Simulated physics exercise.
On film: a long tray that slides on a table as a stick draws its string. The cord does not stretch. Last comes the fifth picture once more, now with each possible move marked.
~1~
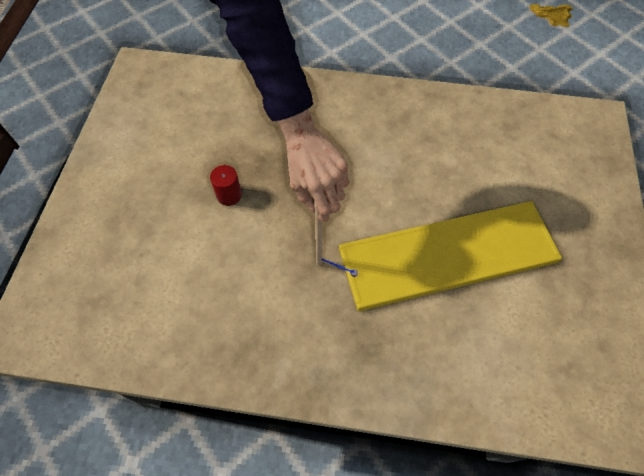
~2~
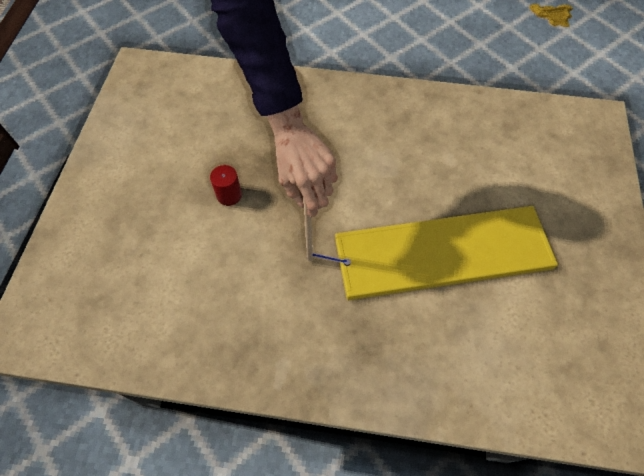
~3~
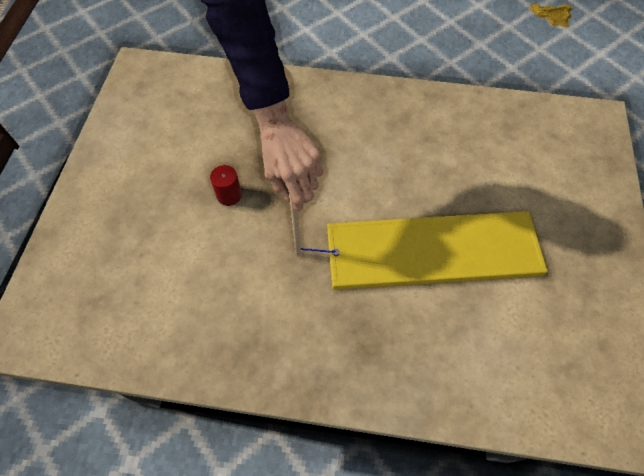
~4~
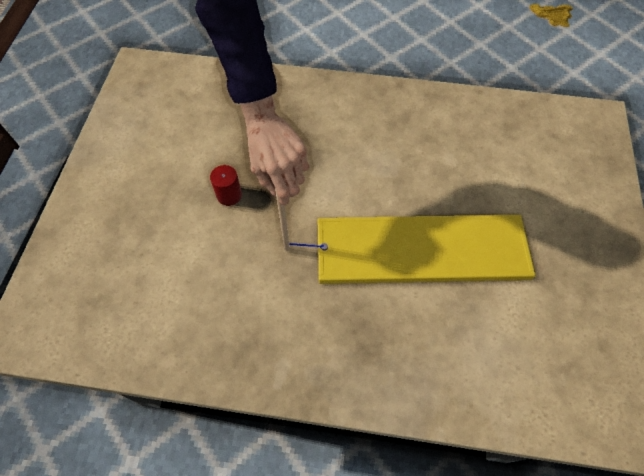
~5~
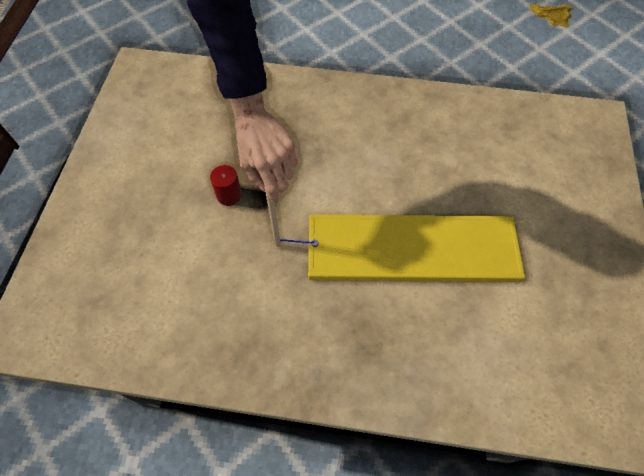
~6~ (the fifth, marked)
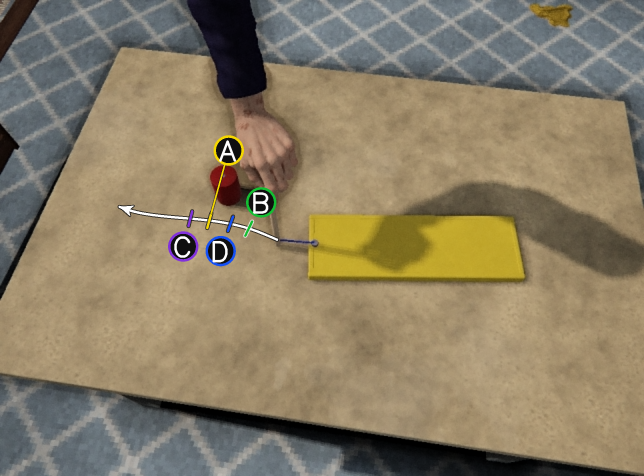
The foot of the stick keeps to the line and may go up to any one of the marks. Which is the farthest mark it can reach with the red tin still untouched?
A is the last safe stop.
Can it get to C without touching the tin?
No.
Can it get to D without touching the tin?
Yes.
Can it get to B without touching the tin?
For that mark, yes.
On the marked copy, A at (209, 220); B at (249, 229); C at (190, 219); D at (230, 224); the route from (277, 240) via (195, 219) to (120, 207).
Taking A. A third of the way, foot of the stick (256, 232), middle of the tray (391, 242).
Two thirds of the way, foot of the stick (231, 225), middle of the tray (365, 239).
When it is over, foot of the stick (210, 221), middle of the tray (343, 236); nothing has been touched.
As for the rest, B is safe but short; C is too far, the tin has been hit; D is safe but short.
